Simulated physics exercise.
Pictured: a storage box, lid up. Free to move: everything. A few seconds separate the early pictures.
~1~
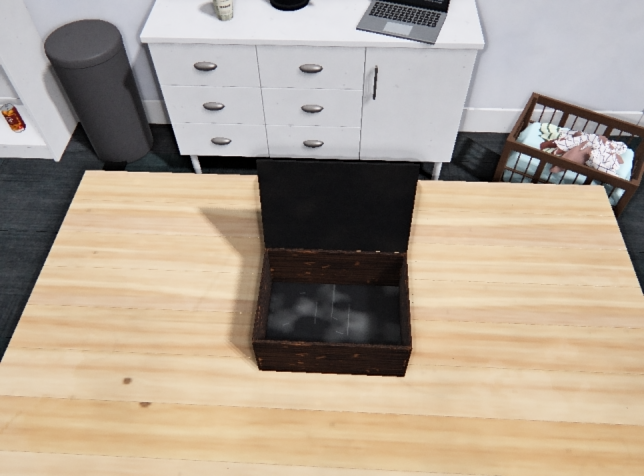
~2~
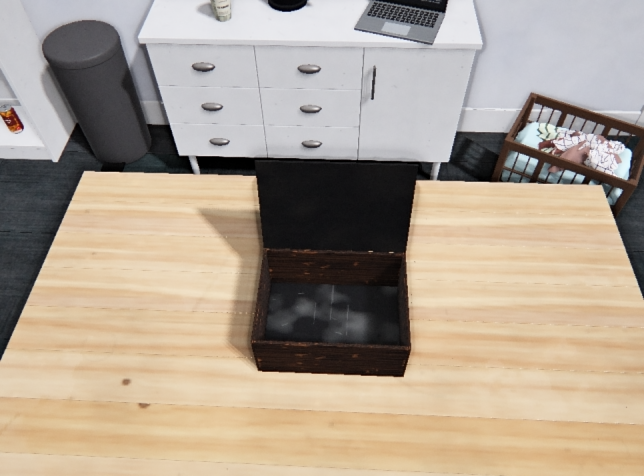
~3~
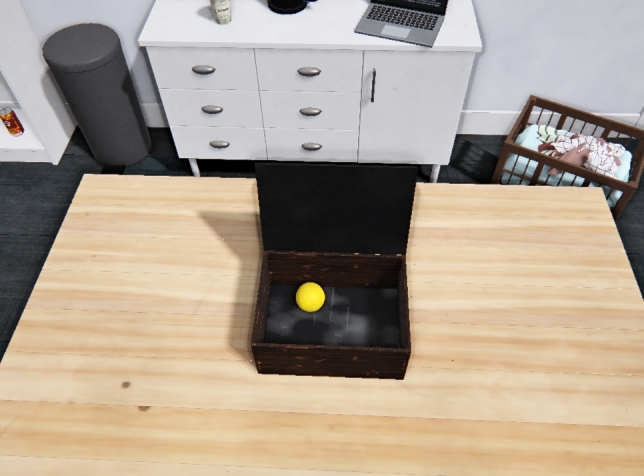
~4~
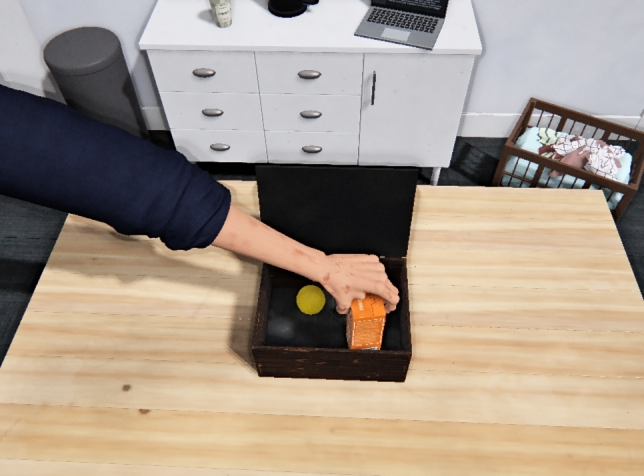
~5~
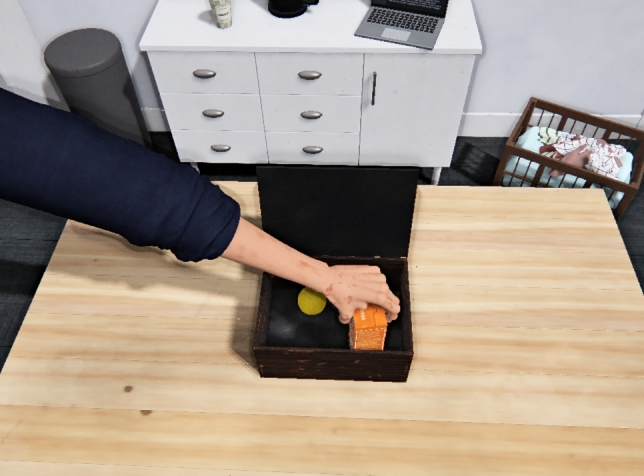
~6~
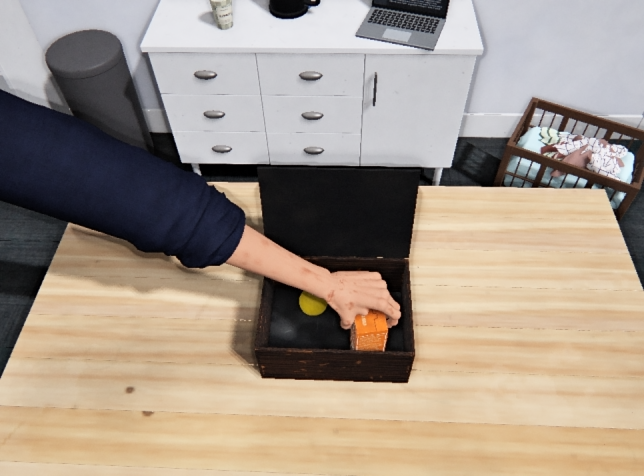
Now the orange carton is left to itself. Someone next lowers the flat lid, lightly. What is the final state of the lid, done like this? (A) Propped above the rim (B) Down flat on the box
The answer is A.
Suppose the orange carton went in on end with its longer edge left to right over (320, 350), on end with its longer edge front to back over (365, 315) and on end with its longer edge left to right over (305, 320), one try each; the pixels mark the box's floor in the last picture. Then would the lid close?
In the first case it will not close; in the second case it stays ajar; in the third case it is held up.
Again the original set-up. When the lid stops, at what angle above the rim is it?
Angle above rim: About 20°.
Then, 1.50 s after the last picture, lid 65° above the rim.
Then, 1.90 s after the last picture, lid 29° above the rim.
At rest, lid 20° above the rim; both in place. Seen from the same camera at the end, orange carton near (367, 338).
